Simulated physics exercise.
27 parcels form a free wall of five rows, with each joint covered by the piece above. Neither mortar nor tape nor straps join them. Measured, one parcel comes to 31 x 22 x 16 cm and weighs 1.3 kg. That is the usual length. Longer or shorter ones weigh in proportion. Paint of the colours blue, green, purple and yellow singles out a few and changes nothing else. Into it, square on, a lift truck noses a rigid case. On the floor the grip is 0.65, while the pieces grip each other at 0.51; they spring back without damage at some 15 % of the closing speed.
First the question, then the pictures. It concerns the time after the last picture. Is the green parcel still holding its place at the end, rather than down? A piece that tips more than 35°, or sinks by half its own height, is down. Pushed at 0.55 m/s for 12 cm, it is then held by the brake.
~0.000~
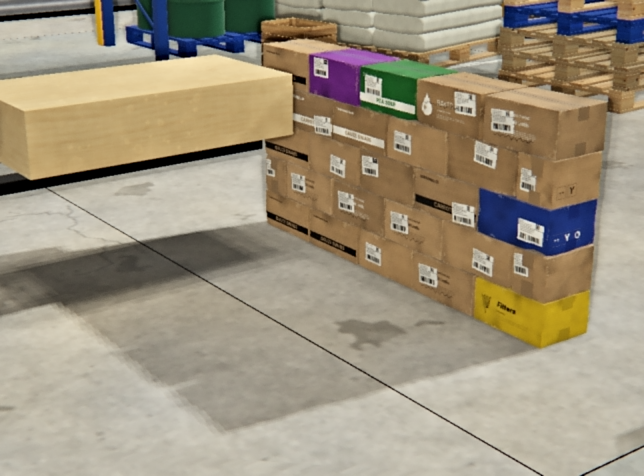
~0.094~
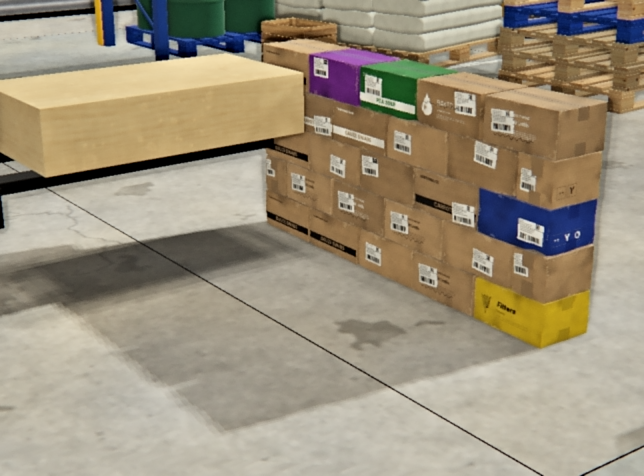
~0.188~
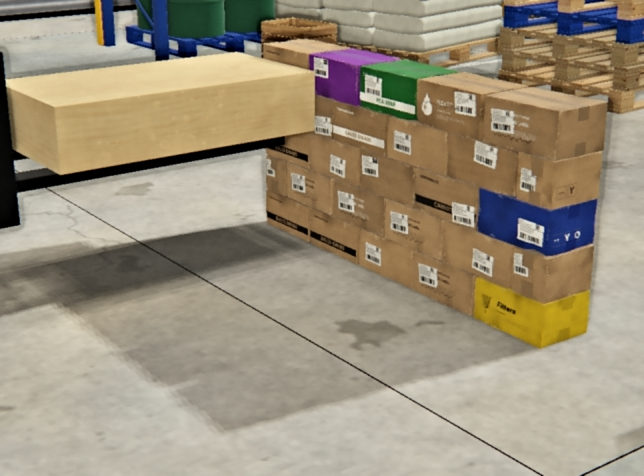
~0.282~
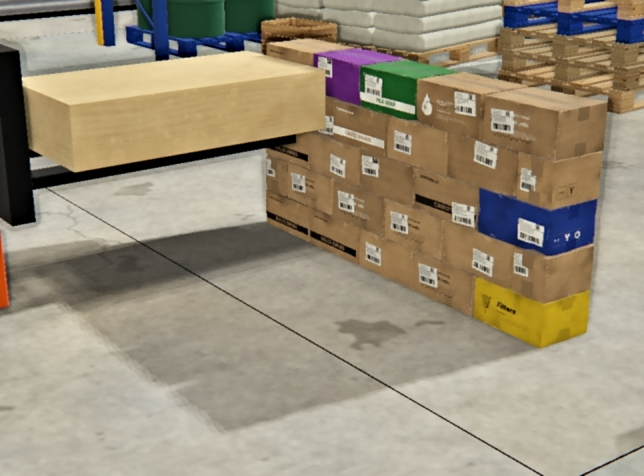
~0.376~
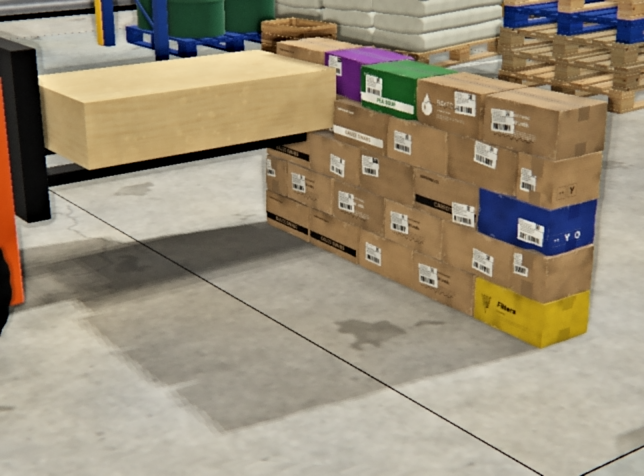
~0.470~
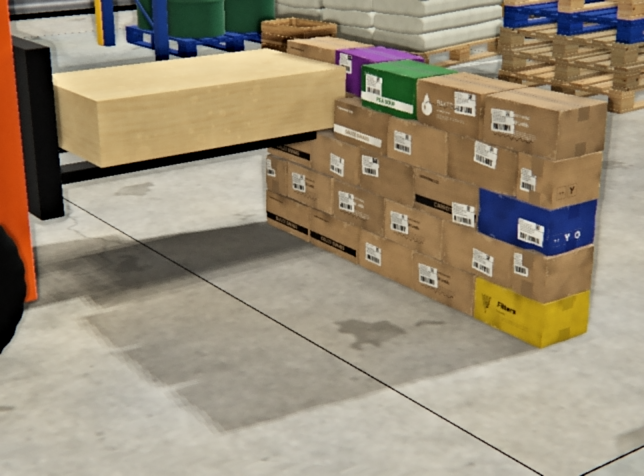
Yes, it is.
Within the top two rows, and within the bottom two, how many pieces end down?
From above 4, from below 0.
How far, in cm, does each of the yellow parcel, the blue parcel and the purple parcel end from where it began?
From start to finish: Yellow 0, blue 0, purple 85 centimetres.
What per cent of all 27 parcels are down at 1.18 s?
15 per cent.
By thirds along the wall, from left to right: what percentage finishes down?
Per cent - left 40, middle 0, right 0.
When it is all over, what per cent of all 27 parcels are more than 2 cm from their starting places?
The share is 15 %.
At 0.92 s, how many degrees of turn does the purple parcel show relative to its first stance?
I'd put it at roughly 90 degrees away from its starting angle.
Around 0.72 s, none of the 27 parcels down, 4 disturbed; green parcel unmoved; purple parcel tipped 32°.
Around 0.92 s, 4 of the 27 parcels down; green parcel unmoved; purple parcel on its side.
Around 1.18 s, 4 of the 27 parcels down; green parcel unmoved; purple parcel upside down.
Finally (1.8 s), 4 of the 27 parcels down; green parcel unmoved; purple parcel upside down; blue parcel unmoved. Seen by the last camera, middles, green parcel near (410, 89), purple parcel near (483, 212).
